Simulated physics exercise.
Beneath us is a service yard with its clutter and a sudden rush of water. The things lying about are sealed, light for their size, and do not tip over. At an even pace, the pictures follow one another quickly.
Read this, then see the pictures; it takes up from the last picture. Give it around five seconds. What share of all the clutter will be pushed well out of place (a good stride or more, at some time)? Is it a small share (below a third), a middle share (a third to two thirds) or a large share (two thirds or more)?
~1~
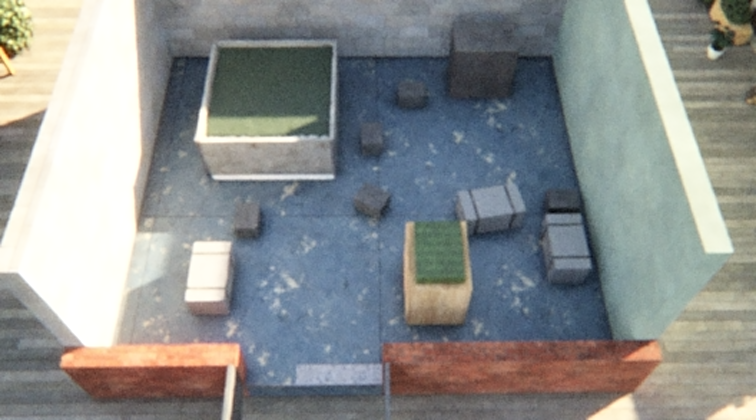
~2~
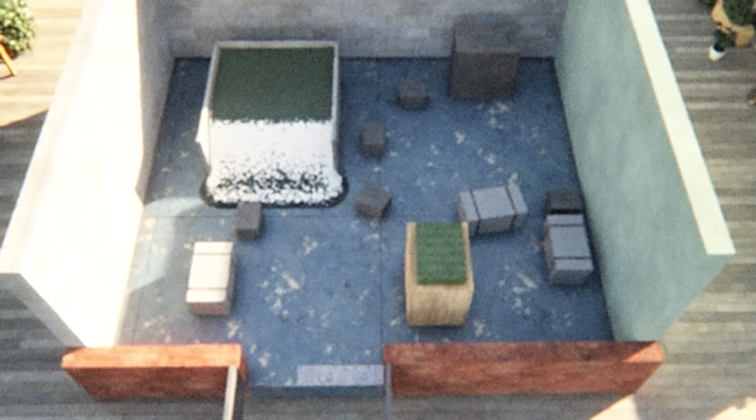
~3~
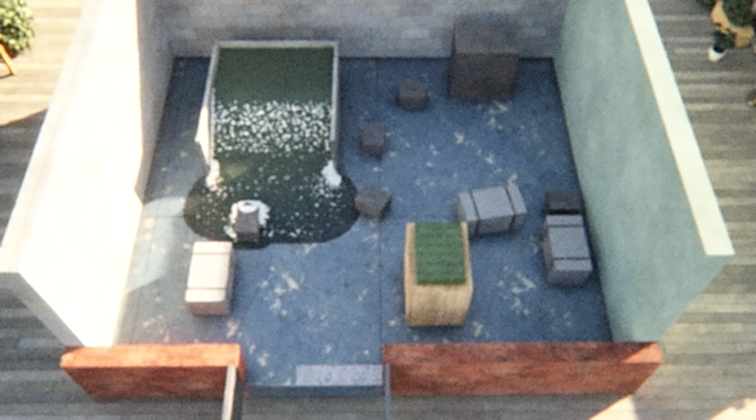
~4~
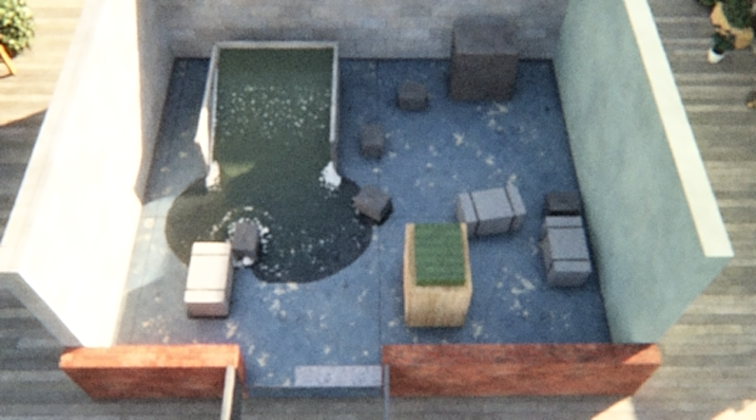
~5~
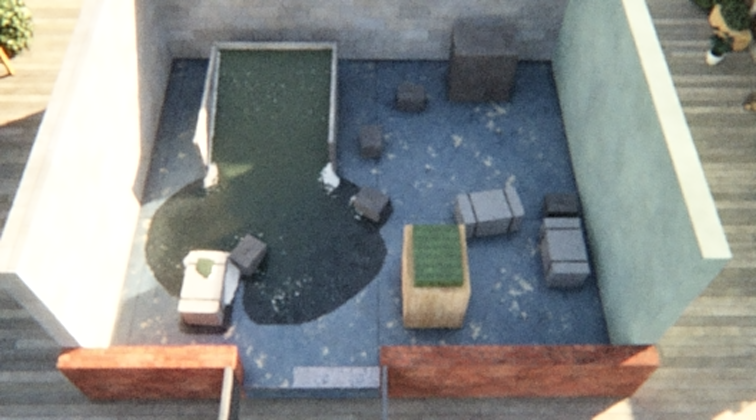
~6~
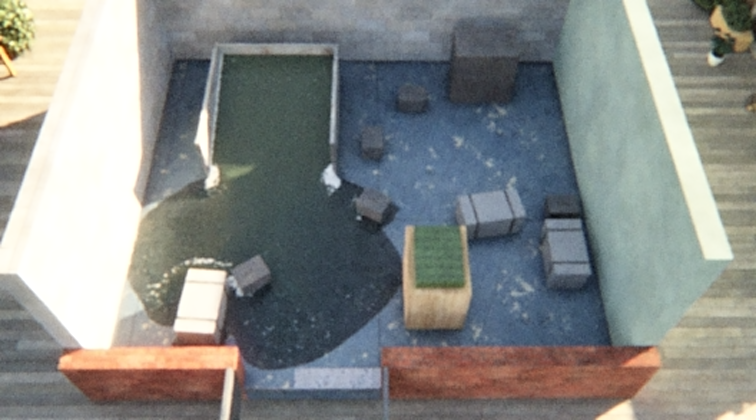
A small share, below a third.
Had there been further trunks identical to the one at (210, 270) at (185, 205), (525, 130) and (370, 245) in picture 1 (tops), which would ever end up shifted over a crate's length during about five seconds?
Shoved clear, stays put, shoved clear.
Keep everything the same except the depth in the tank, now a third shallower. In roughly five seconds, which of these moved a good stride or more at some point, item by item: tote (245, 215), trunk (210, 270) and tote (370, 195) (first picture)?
Note, in sequence: Past that mark / past that mark / within that.
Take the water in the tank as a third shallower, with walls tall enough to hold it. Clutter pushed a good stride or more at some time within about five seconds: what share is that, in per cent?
About 20 in every hundred loose things.
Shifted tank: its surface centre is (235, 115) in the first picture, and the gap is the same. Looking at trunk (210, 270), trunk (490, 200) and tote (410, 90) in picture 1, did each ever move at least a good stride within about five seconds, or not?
Result per object - went far, stayed close, stayed close.
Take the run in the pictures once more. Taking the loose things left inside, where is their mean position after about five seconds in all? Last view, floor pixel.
Near (445, 211).
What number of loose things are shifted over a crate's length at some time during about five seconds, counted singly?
2.
A moment on, 2 of 8 are well off their spots; 0 afloat.
Next, 2 of 8 are well off their spots; 1 afloat.
Later, 2 of 8 are well off their spots; 1 afloat.
In the end, 2 of 8 are well off their spots, and 2 have been at some point; 2 afloat.
